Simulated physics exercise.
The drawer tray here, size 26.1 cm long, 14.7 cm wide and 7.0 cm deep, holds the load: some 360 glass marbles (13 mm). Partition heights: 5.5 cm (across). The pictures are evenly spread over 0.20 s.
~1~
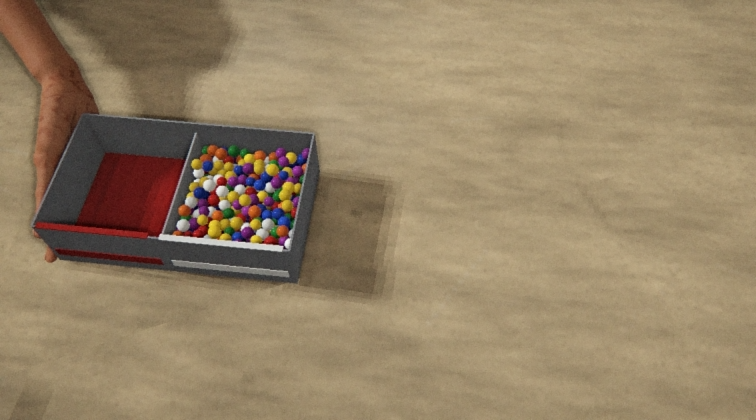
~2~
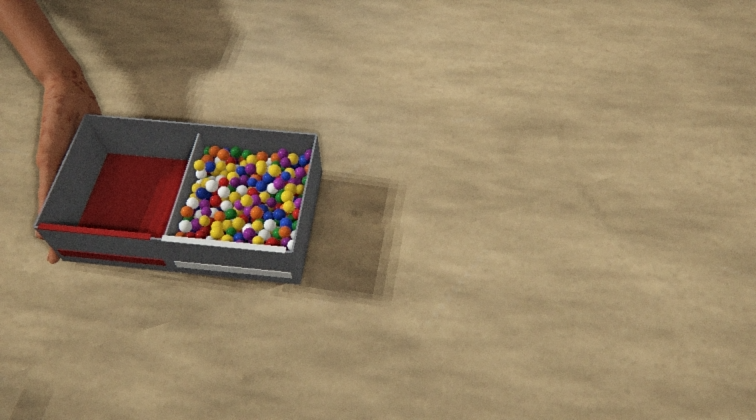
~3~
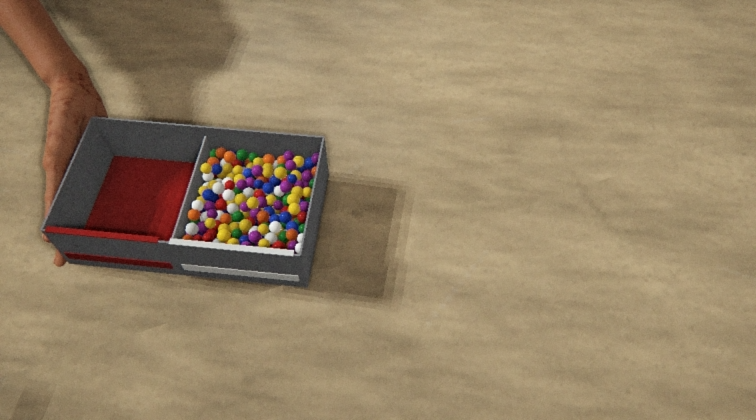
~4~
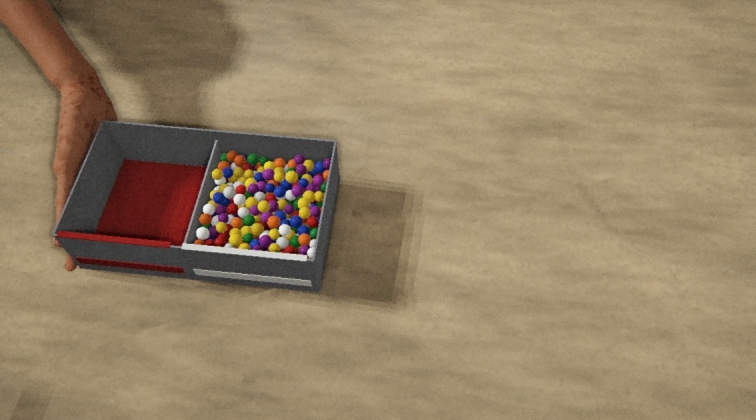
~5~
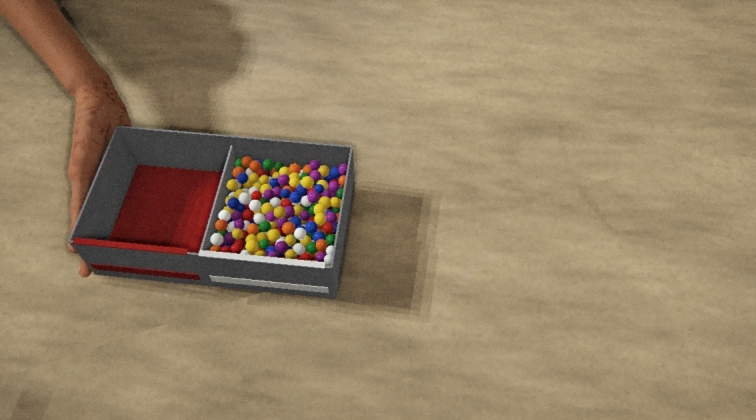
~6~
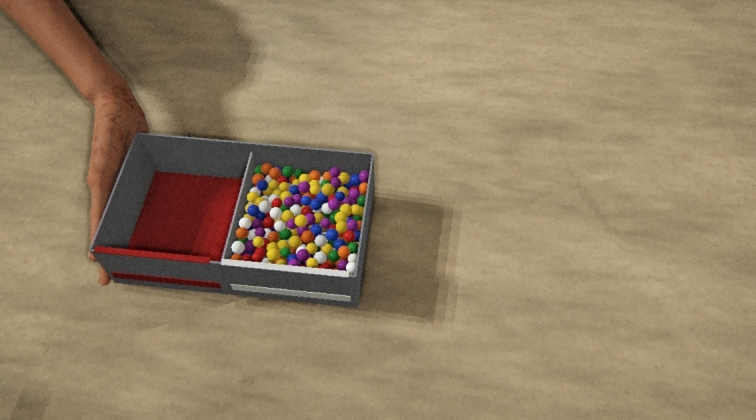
We see a hand holding the left end of a gray tray with an empty red compartment beside one filled with colorful balls; the hand slides it a short way right and slightly toward the viewer, gradually picking up speed.
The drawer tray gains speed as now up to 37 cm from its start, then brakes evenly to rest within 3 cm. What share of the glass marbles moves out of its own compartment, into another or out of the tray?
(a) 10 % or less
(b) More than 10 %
a, 10 % or less.
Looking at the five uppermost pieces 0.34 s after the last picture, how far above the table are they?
They're around 10 cm up.
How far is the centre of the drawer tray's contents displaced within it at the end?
I'd put it at about 1.5 centimetres.
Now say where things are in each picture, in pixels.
In the first picture, drawer tray at (161, 242); tilt 0 degrees; moved 0.0 cm; white 100 %.
In the second picture, drawer tray at (163, 243); tilt 0 degrees; moved 0.3 cm.
In the third picture, drawer tray at (171, 246); tilt 0 degrees; moved 1.1 cm.
In the fourth picture, drawer tray at (183, 251); tilt 0 degrees; moved 2.5 cm.
In the fifth picture, drawer tray at (200, 258); tilt 0 degrees; moved 4.5 cm.
In the sixth picture, drawer tray at (222, 266); tilt 0 degrees; moved 7.0 cm; white 100 %.
Then, 0.13 s after the last picture, tilt 0 degrees; white 100 %; 0 % away from where they began.
Then, 0.24 s after the last picture, tilt 0 degrees; white 100 %; 0 % away from where they began.
Then, 0.34 s after the last picture, tilt 0 degrees; white 100 %; 0 % away from where they began.
Then, 0.44 s after the last picture, tilt 0 degrees; white 95 %, in the air 5 %; 5 % away from where they began.
In the end, outside 5 %, white 95 %; 5 % away from where they began.
